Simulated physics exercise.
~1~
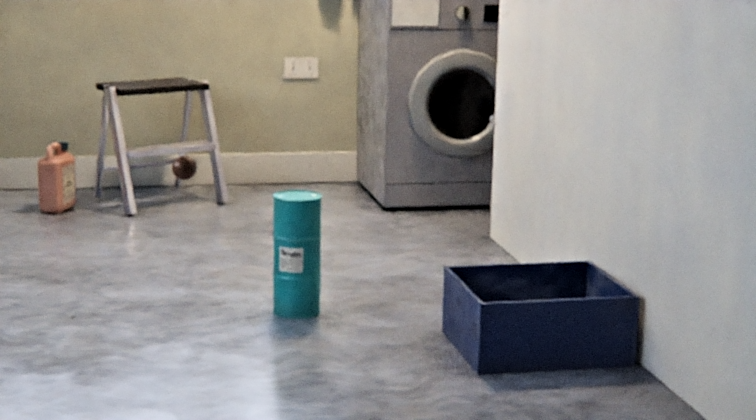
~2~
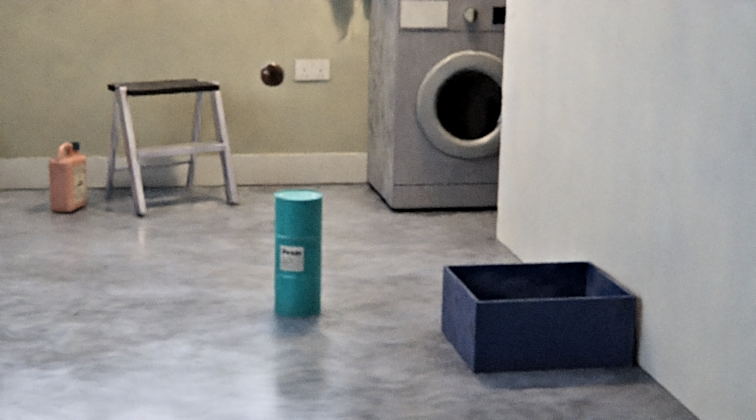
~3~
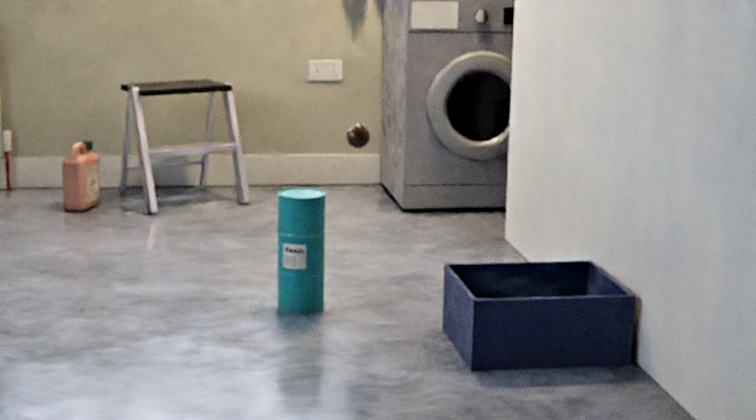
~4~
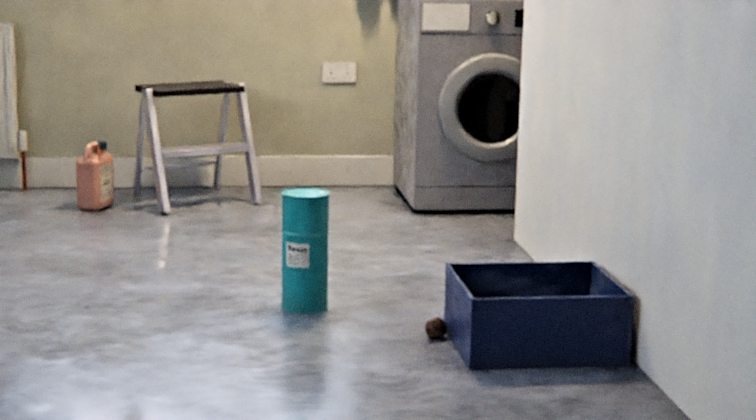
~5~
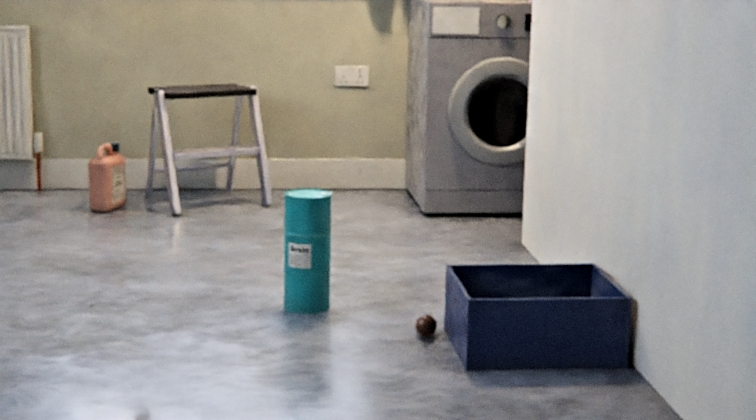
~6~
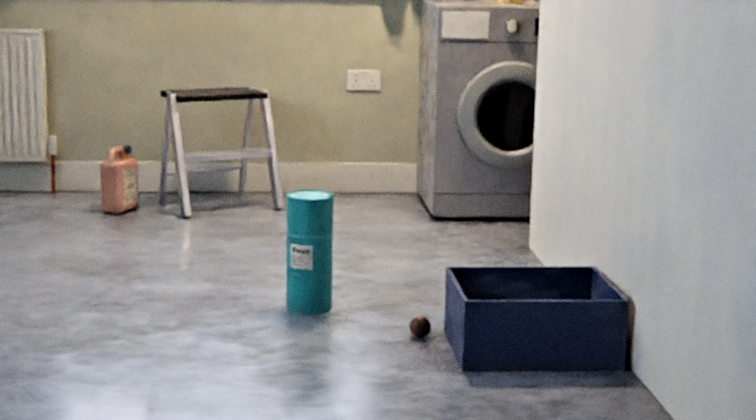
In a utility room with a smooth grey floor, a turquoise canister stands near an open, empty dark blue box beside a pale wall, with a step stool, an orange jug and a washing machine behind. A small brown onion is in the air by the stool, then rises to the right in front of the back wall. It arcs over and drops toward the box, coming down on the floor just outside its left side. From there it moves slightly left, away from the box. It ends on the floor outside the box, with the canister still upright in its place.
